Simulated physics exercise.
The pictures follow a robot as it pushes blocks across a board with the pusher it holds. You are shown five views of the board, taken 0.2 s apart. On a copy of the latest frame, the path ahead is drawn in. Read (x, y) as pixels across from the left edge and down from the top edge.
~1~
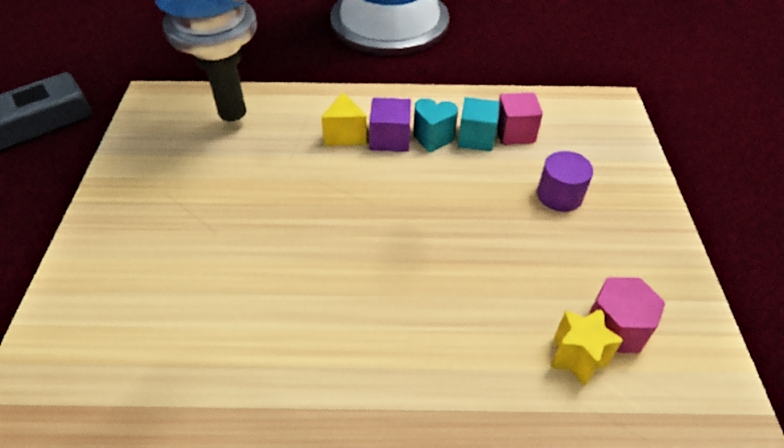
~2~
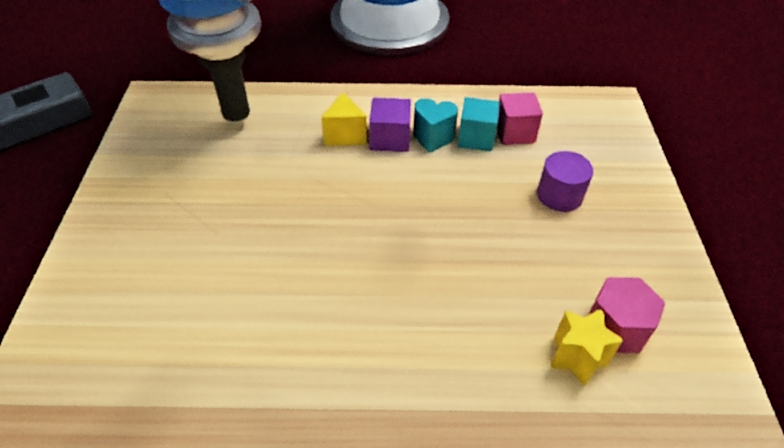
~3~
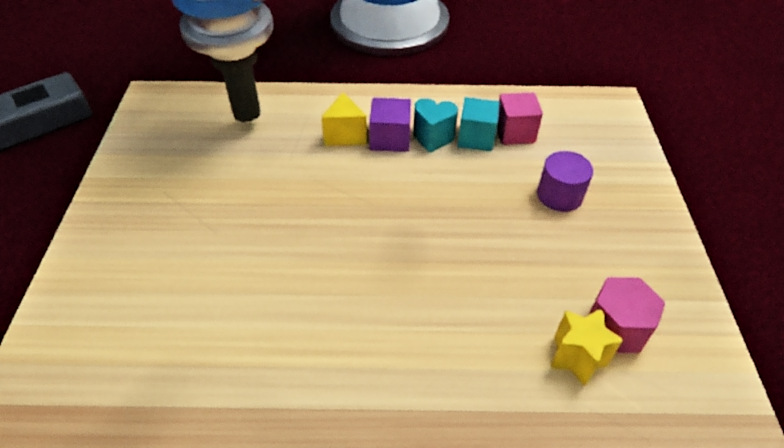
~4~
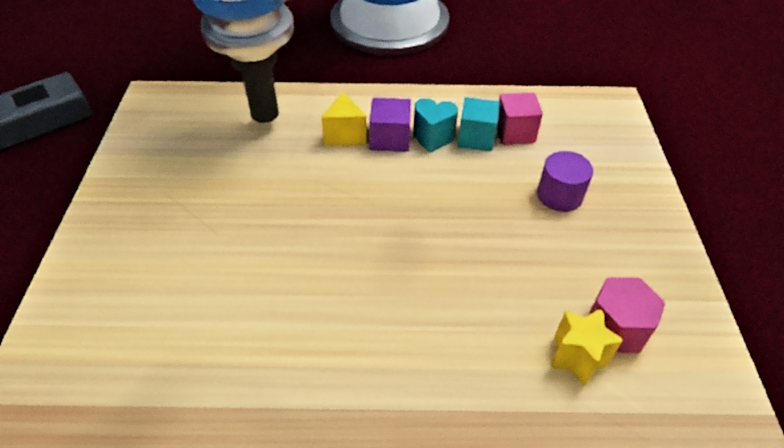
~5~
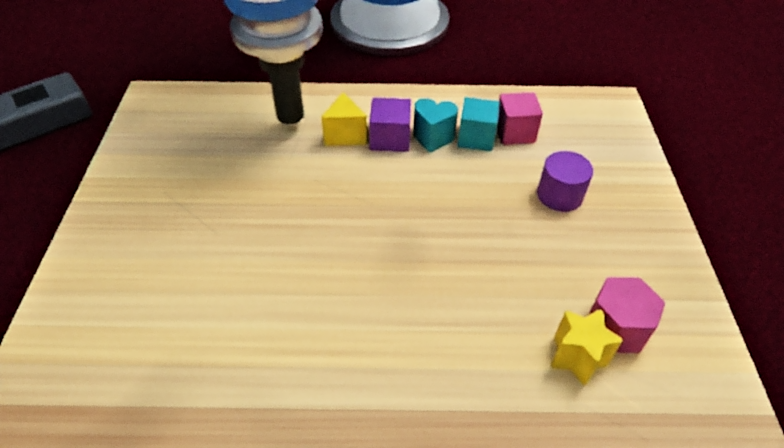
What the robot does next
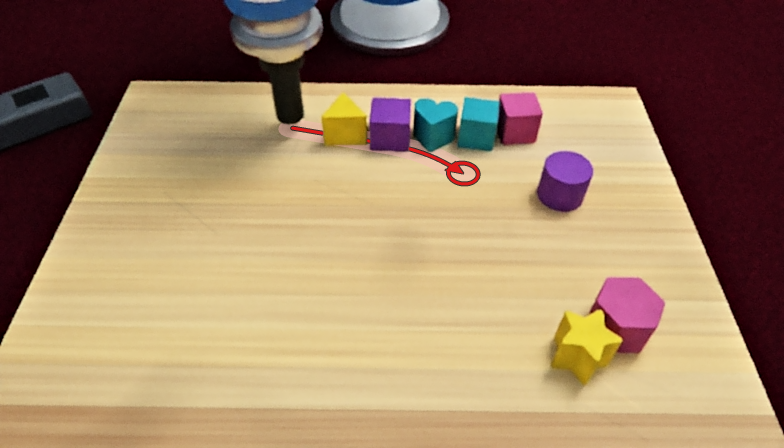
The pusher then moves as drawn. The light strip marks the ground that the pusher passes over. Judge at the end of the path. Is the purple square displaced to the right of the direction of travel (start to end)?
The answer is no.
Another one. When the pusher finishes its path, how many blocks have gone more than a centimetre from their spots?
Going by the path, three or more of them shift by more than about 1 cm.
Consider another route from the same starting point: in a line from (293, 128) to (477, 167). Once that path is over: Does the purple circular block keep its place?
Yes.
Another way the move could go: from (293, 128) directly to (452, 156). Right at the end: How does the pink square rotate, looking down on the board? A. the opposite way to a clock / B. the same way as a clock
I'll go with B - the same way as a clock.
Path on the board, from (293, 128) through (380, 143) to (463, 173).
On the path given first. One third of the way, pusher at (351, 126); yellow triangular block at (375, 119); purple square at (410, 114), turned 35° anticlockwise; turquoise heart block at (447, 109); turquoise square at (488, 108); pink square at (525, 103).
Two thirds of the way, pusher at (411, 137); yellow triangular block at (438, 132); purple square at (465, 119), turned 45° anticlockwise; turquoise heart block at (497, 108); turquoise square at (536, 104); pink square at (570, 96).
At the end, pusher at (465, 161); yellow triangular block at (498, 153), turned 20° anticlockwise; purple square at (484, 120), turned 60° anticlockwise; turquoise heart block at (510, 105), turned 25° anticlockwise; turquoise square at (548, 99); pink square at (583, 94).
